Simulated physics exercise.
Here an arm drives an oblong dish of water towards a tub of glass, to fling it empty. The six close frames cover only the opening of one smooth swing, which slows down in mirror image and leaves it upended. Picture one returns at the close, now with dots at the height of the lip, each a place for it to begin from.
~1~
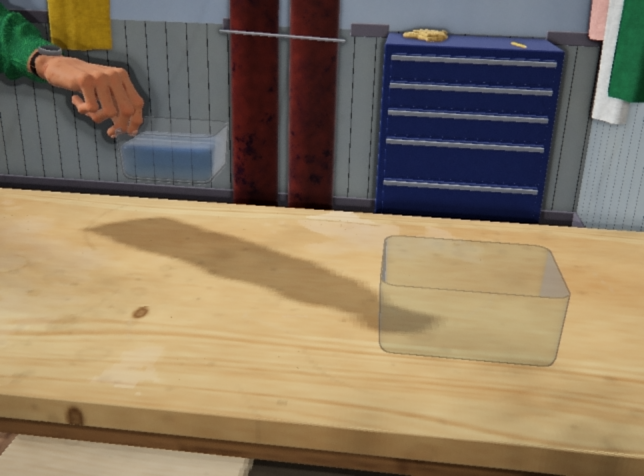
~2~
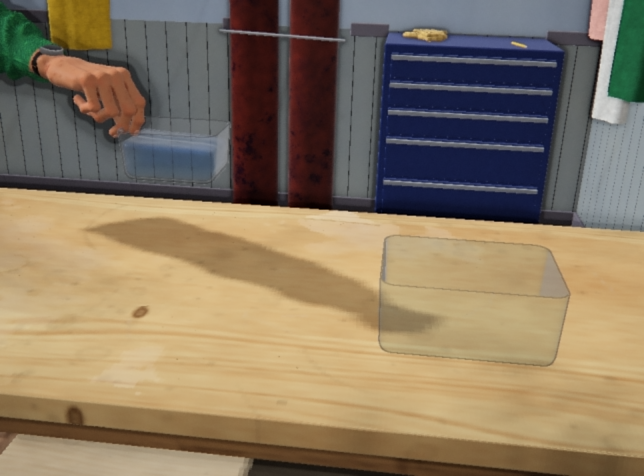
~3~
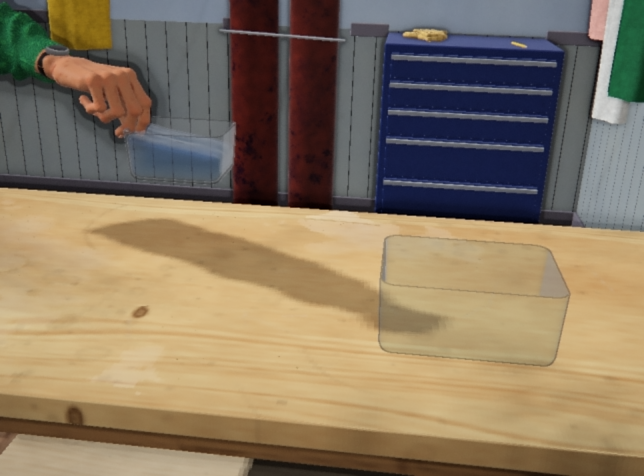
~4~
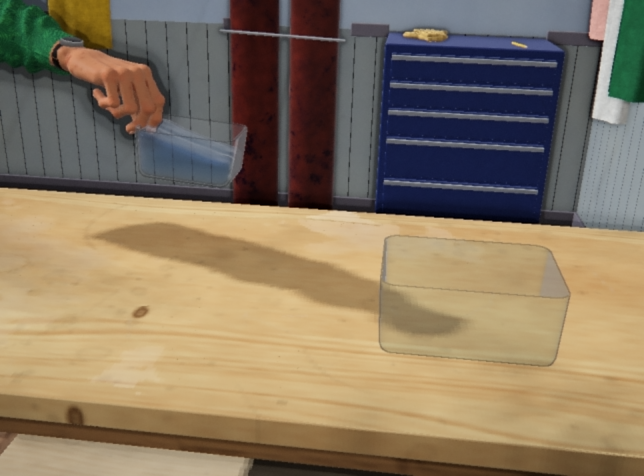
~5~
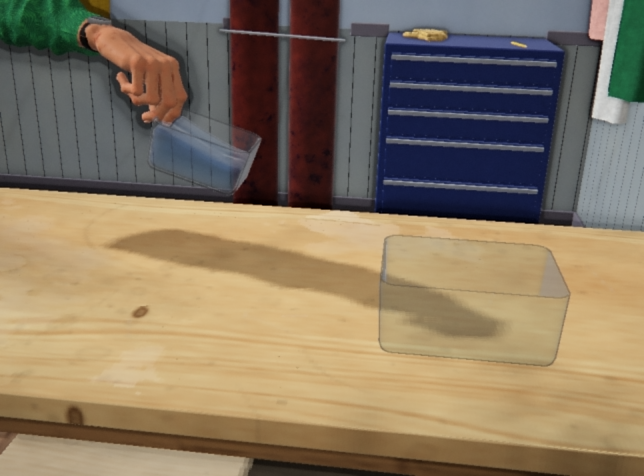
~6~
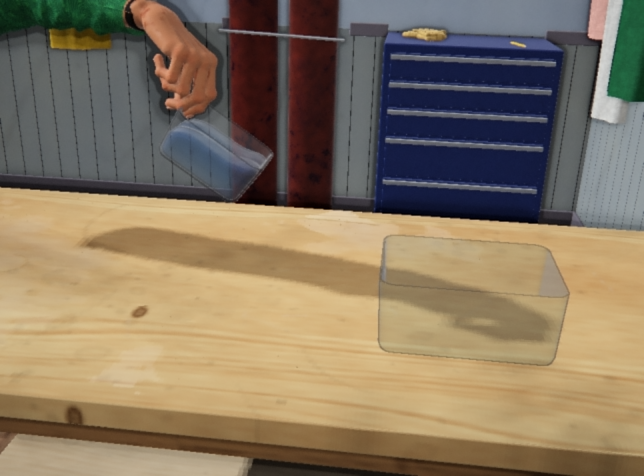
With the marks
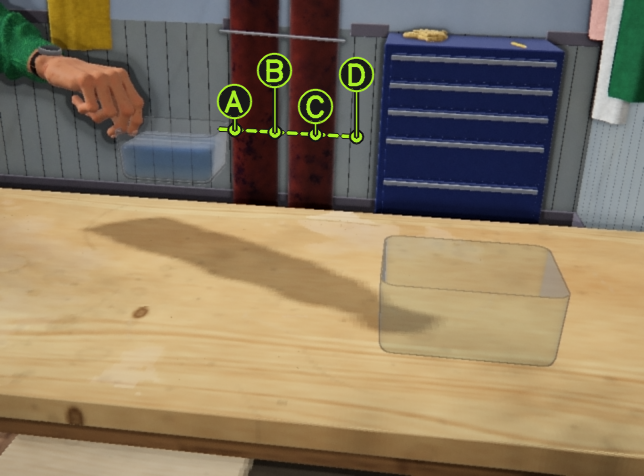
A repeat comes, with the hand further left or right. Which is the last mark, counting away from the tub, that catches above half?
That is spot B.
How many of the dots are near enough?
Three of the four.
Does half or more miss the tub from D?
No.
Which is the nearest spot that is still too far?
Here it is spot A.
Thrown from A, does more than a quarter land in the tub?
No.
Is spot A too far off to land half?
Yes.
In lime, A at (234, 129); B at (274, 132); C at (315, 134); D at (356, 136).
For spot A, about 8 % lands in the tub, 84 % falls short and 7 % goes beside or beyond.
For spot B, about 84 % lands in the tub, 12 % falls short and 5 % goes beside or beyond.
For spot C, about 85 % lands in the tub, 5 % falls short and 9 % goes beside or beyond.
For spot D, about 81 % lands in the tub, 3 % falls short and 16 % goes beside or beyond.
